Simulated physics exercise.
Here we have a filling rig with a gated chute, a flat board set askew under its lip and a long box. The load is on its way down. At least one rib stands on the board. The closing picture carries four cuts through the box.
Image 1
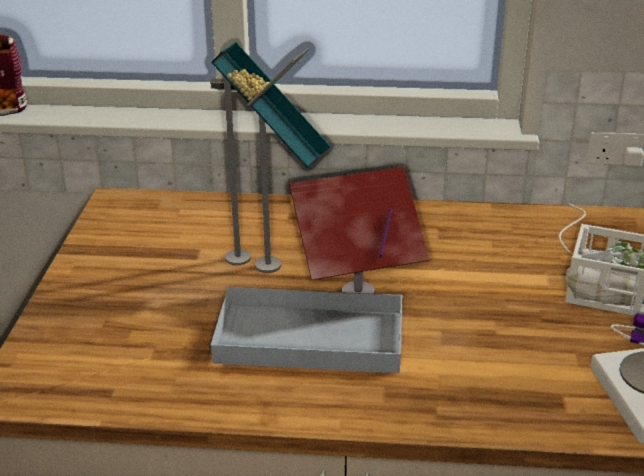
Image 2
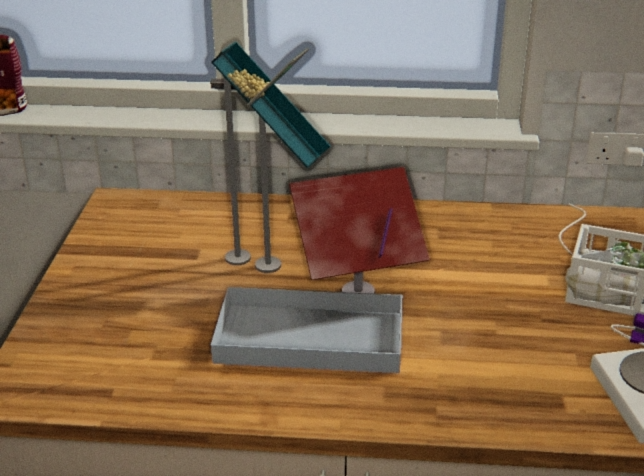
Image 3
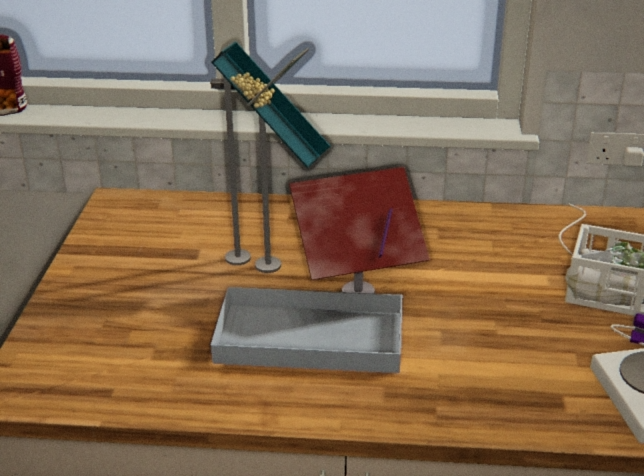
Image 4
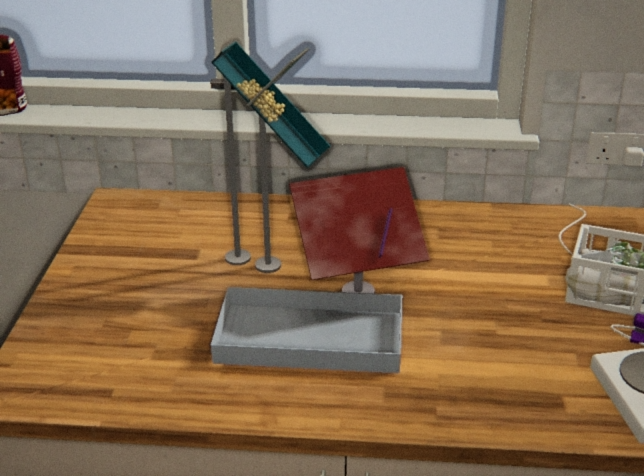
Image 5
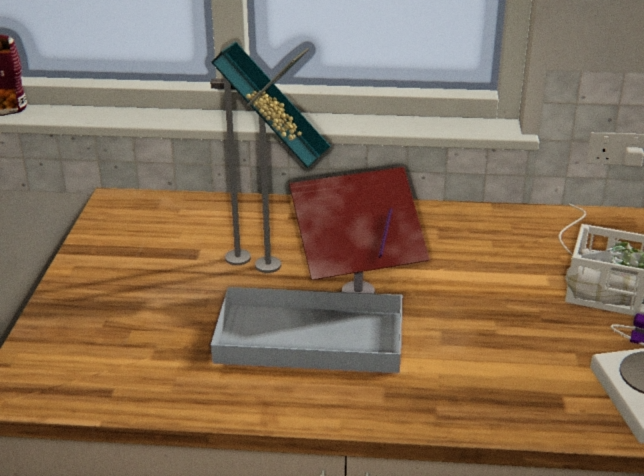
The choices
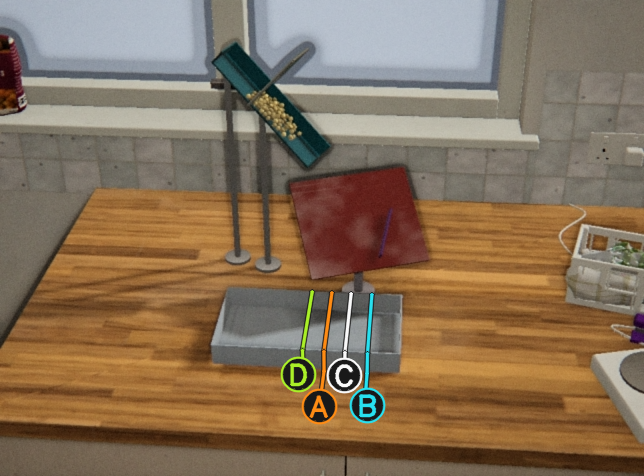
Teal chute on a stand above a tilted red board and an empty grey box, with pale beans sliding down it rightward.
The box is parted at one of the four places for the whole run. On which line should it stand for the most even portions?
B beats the others.
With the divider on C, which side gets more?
More lands on the right.
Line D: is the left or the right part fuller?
Right.
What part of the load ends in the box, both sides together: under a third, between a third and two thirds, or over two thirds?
Over two thirds.
On the marked copy, line A crosses the front rim at (324, 350); line B crosses the front rim at (367, 352); line C crosses the front rim at (344, 351); line D crosses the front rim at (302, 349).
Choosing A, of what is caught, just a few on the left of the divider, almost all on the right.
Choosing B, of what is caught, roughly half on the left of the divider, roughly half on the right.
Choosing C, of what is caught, just a few on the left of the divider, almost all on the right.
Choosing D, of what is caught, not one piece on the left of the divider, every piece on the right.
